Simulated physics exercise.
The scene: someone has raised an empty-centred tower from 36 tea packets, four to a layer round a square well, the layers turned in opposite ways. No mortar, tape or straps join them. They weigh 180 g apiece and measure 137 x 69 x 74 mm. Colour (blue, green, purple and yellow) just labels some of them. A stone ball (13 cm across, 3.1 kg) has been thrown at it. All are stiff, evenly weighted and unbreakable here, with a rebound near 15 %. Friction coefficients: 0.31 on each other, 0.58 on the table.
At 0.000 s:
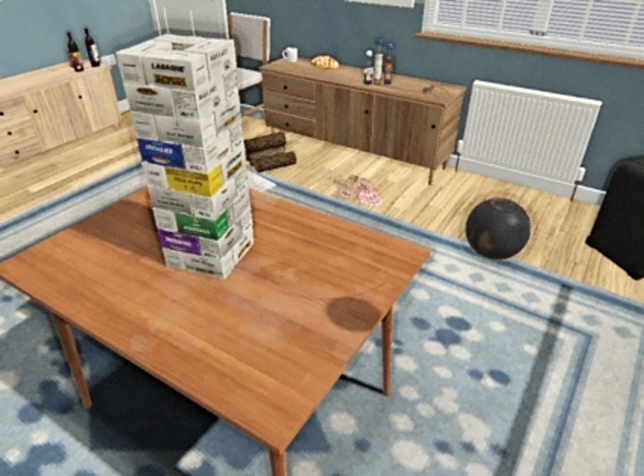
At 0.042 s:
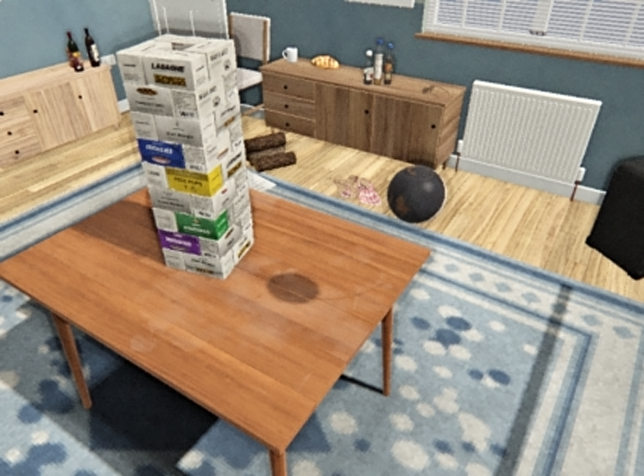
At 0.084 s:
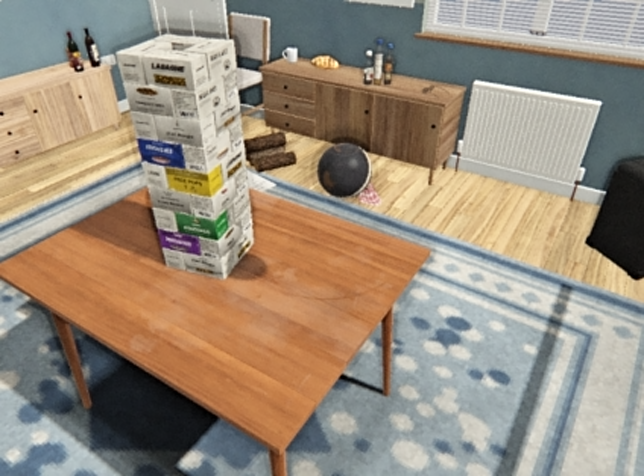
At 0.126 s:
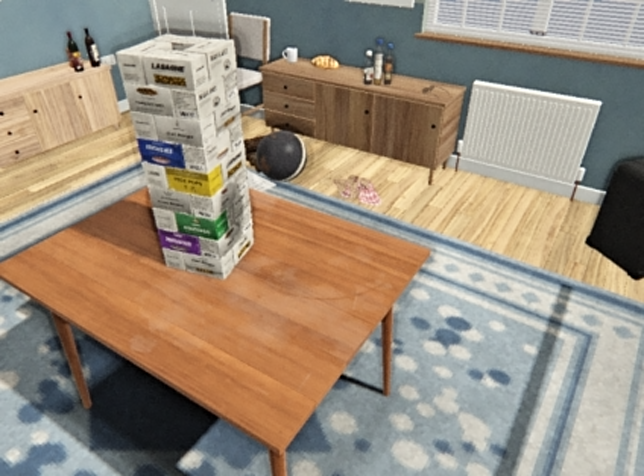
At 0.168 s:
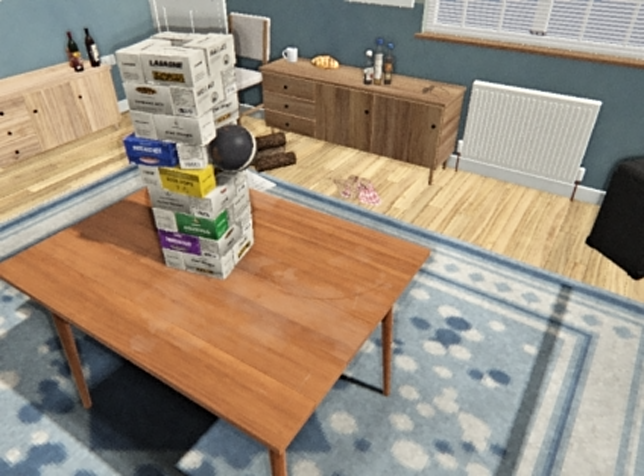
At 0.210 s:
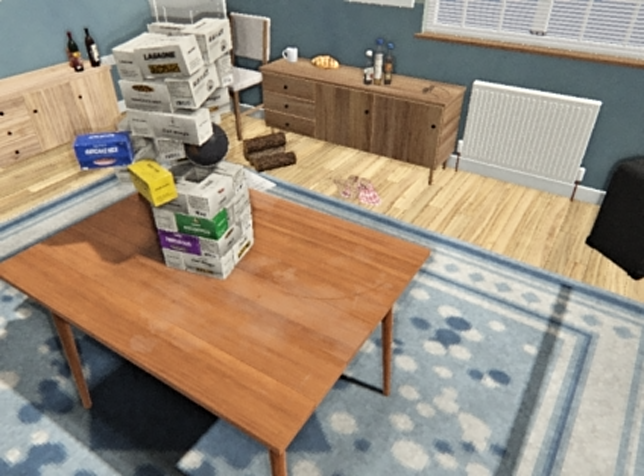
In a living room, a dark ball flies leftward above a wooden table toward a tall stack of mostly white boxes. It strikes the stack's right side, pushing the blue box out to the left, then the yellow one shifts and twists as the upper boxes lean and separate above the steadier lower layers.
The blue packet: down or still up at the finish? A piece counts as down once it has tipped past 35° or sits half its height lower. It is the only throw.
That packet falls.
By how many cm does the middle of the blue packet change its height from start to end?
About 112 cm lower.
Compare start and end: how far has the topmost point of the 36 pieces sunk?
About 37 cm.
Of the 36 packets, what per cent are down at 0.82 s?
By then 70 per cent.
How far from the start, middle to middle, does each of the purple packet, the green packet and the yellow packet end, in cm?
Moved: Purple 0, green 0, yellow 170.
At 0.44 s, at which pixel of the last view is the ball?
Around (112, 132).
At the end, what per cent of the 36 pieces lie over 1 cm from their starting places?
75 per cent.
After 0.44 s, ball still moving; 22 of the 36 packets down; blue packet 14° from how it stood, 31 cm lower; yellow packet 28° from how it stood, 27 cm lower.
After 0.82 s, ball still moving; 26 of the 36 packets down; blue packet 56° from how it stood, 98 cm lower; yellow packet upside down.
In the end (1.7 s), ball rolling away; 26 of the 36 packets down; blue packet on its side; yellow packet on its side; green packet unmoved.
